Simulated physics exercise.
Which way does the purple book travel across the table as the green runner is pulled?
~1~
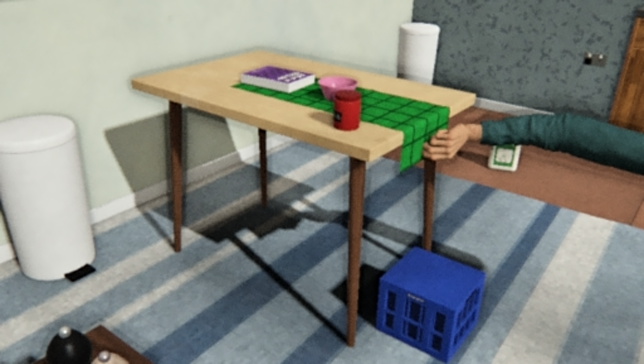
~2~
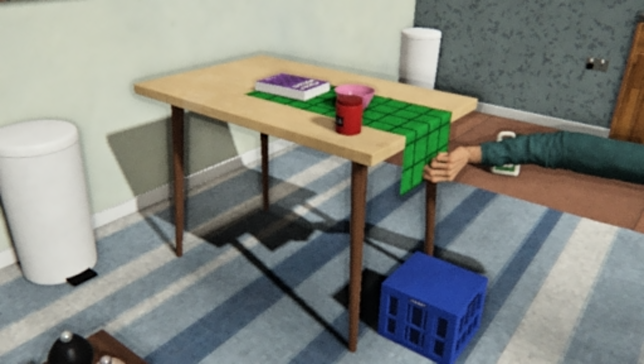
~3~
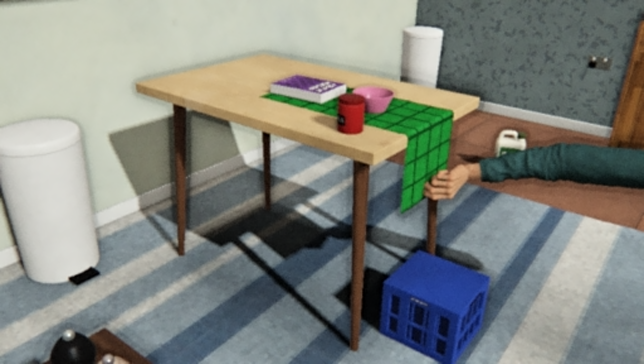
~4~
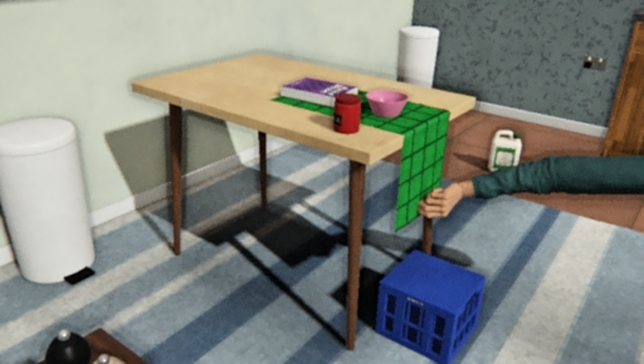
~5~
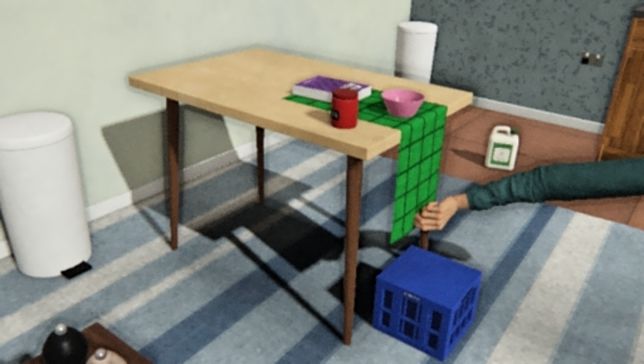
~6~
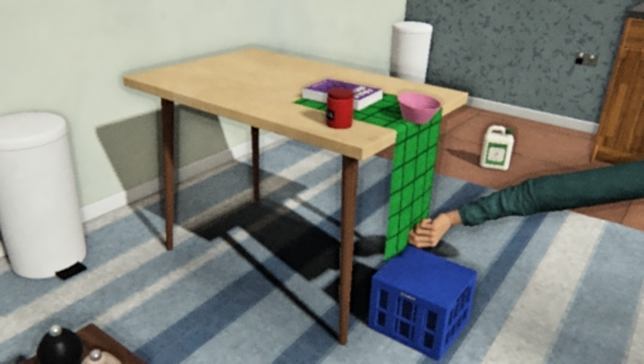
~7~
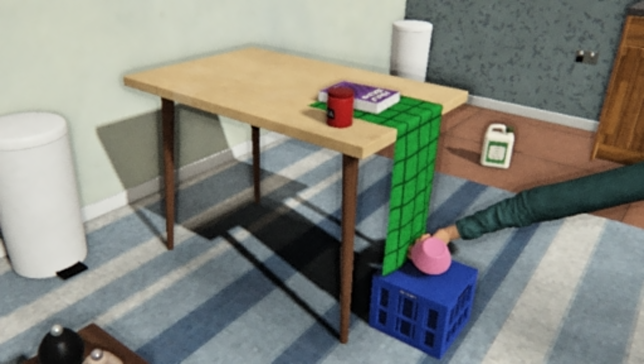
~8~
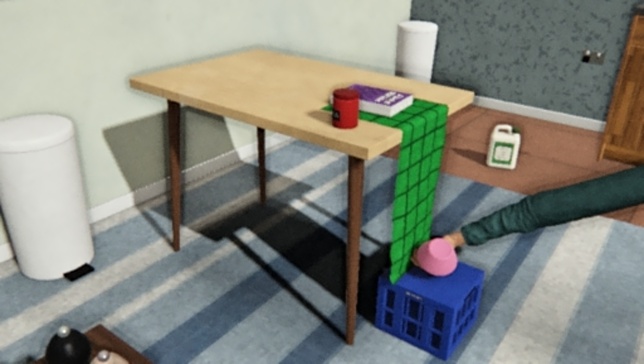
The purple book moves to the right, toward the end of the table where the hand is pulling the runner down.
